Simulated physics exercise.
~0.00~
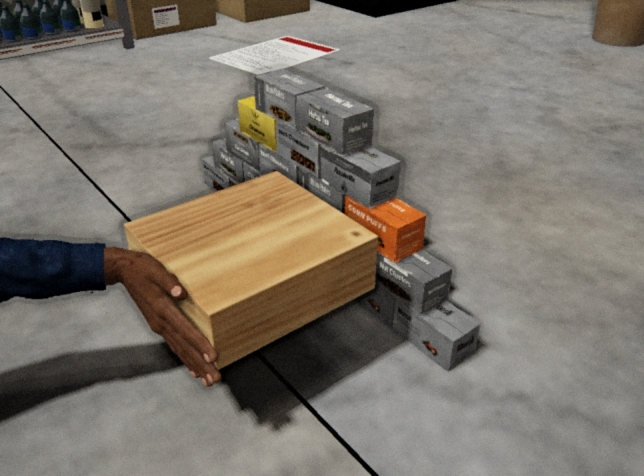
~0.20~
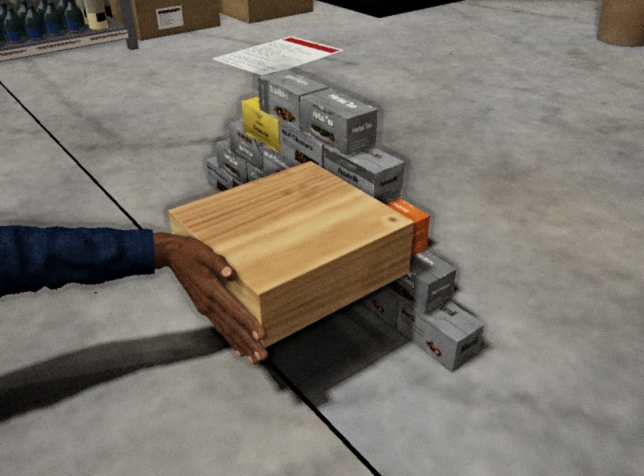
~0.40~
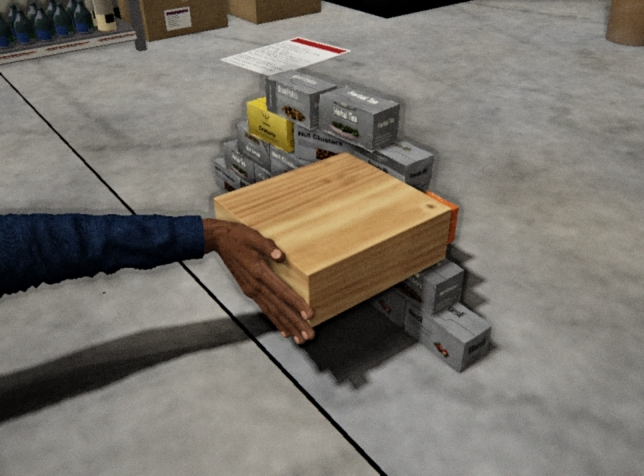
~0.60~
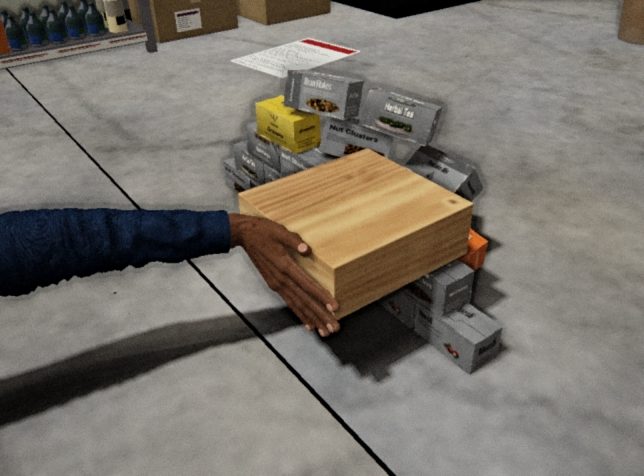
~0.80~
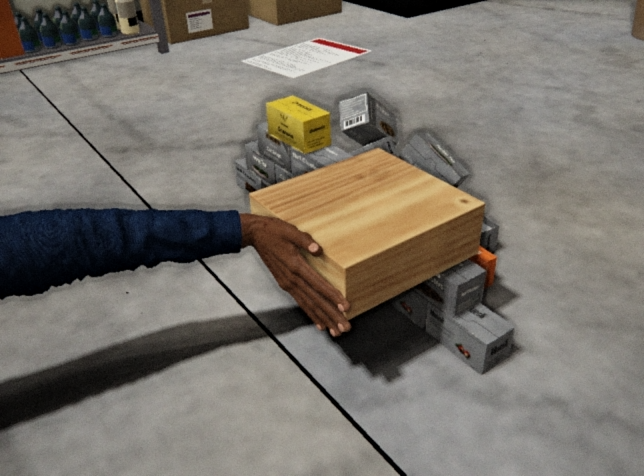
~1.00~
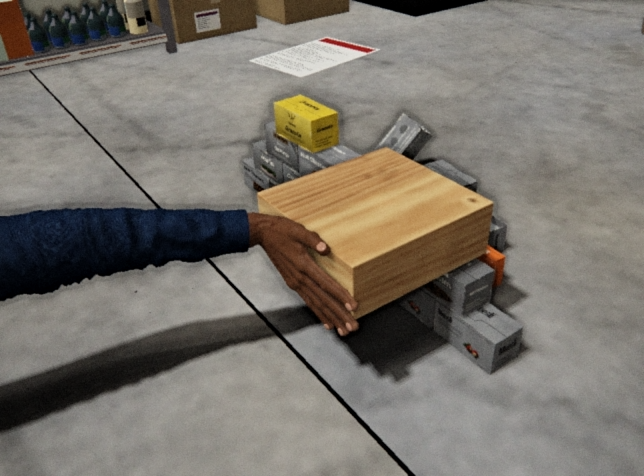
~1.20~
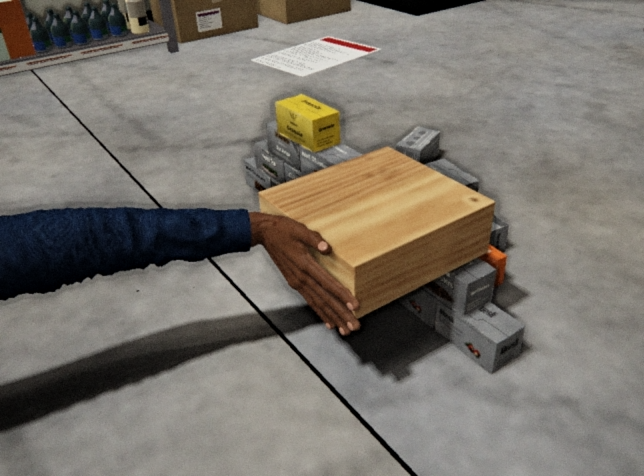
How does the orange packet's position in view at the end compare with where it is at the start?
It ends up farther to the right and a little lower in view than at the start, partly hidden behind the wooden block.
